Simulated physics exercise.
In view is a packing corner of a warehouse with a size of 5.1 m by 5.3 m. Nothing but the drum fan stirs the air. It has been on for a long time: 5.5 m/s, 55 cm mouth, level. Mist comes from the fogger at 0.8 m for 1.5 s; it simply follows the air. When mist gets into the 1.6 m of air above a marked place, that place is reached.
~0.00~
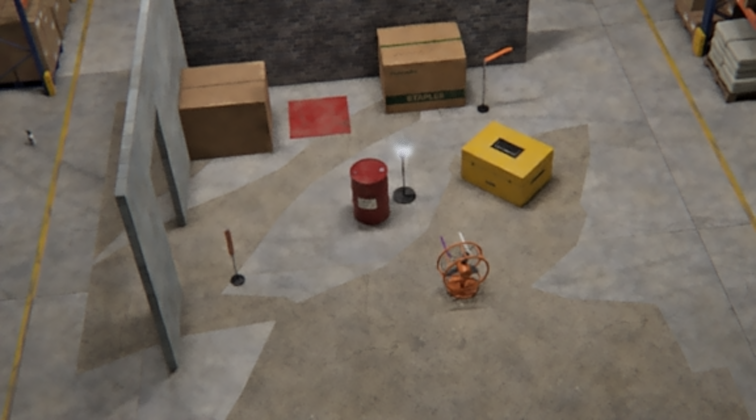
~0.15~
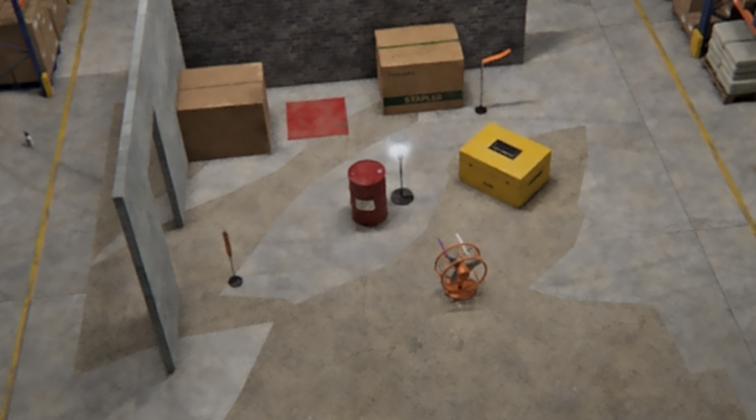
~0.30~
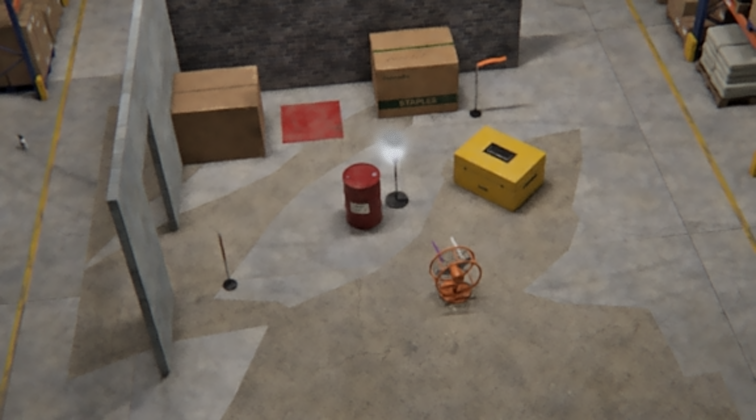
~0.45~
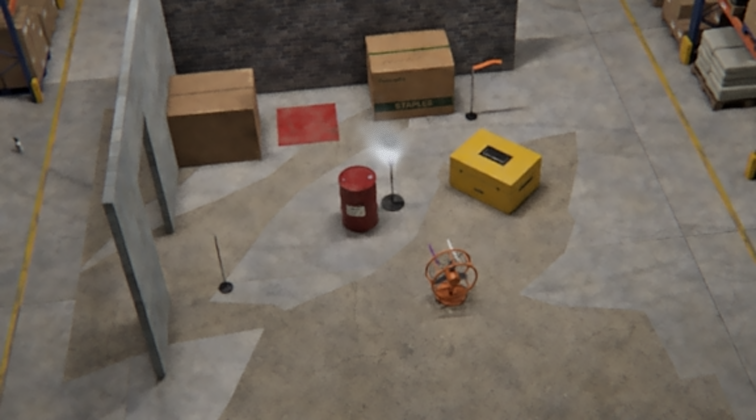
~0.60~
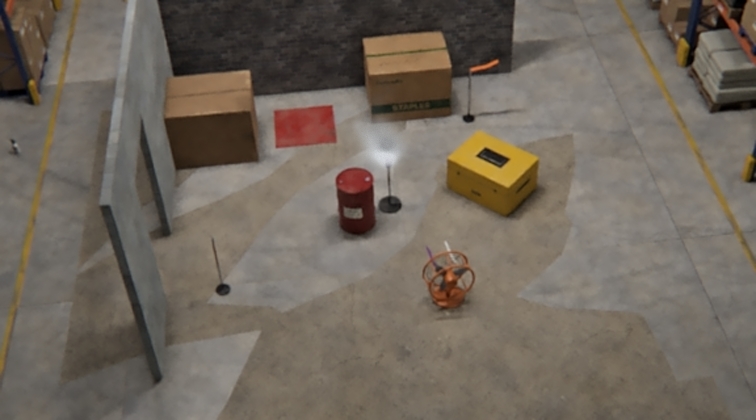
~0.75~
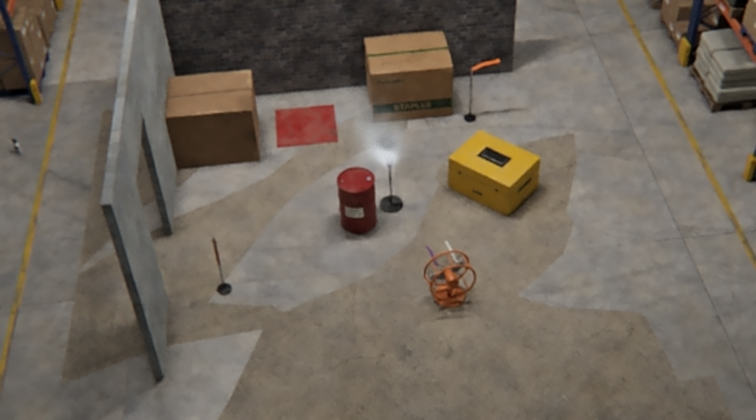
White mist puffing from a small stand beside a red barrel, thickening and spreading slightly upward as an orange ribbon flutters behind.
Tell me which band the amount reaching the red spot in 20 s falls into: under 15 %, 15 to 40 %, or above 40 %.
I would put it at above 40 %.
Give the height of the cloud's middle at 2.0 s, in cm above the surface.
Middle height: Approx. 80 cm.
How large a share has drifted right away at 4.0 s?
About 20 %.
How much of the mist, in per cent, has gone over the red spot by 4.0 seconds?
Some 50 per cent.
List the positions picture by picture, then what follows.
In the first frame, the mist is thickest near (403, 148), the fogger stands at (403, 159) and the drum fan is at (463, 267).
In the second frame, the mist is thickest near (398, 146) and the red spot is centred on (317, 118).
In the third frame, the mist is thickest near (391, 147), a ribbon ends at (506, 57) and a ribbon ends at (224, 259).
In the fourth frame, the mist is thickest near (386, 146) and reaches out to (376, 125), the top of a barrel is at (357, 178) and the top of a large carton is at (409, 50).
In the fifth frame, the mist is thickest near (382, 146) and reaches out to (366, 114).
In the sixth frame, the mist is thickest near (381, 141) and reaches out to (357, 99), a ribbon ends at (499, 60) and a ribbon ends at (219, 264).
By 2.0 s, 0 % is gone from the area; 19 % has passed over the red spot, and the middle of the rest is near (356, 93).
By 4.0 s, 19 % is gone from the area; 48 % has passed over the red spot, and the middle of the rest is near (290, 29).
By 8.0 s, 75 % is gone from the area; 51 % has passed over the red spot, and the middle of the rest is near (257, 56).
By 20.0 s, 94 % is gone from the area; 51 % has passed over the red spot.
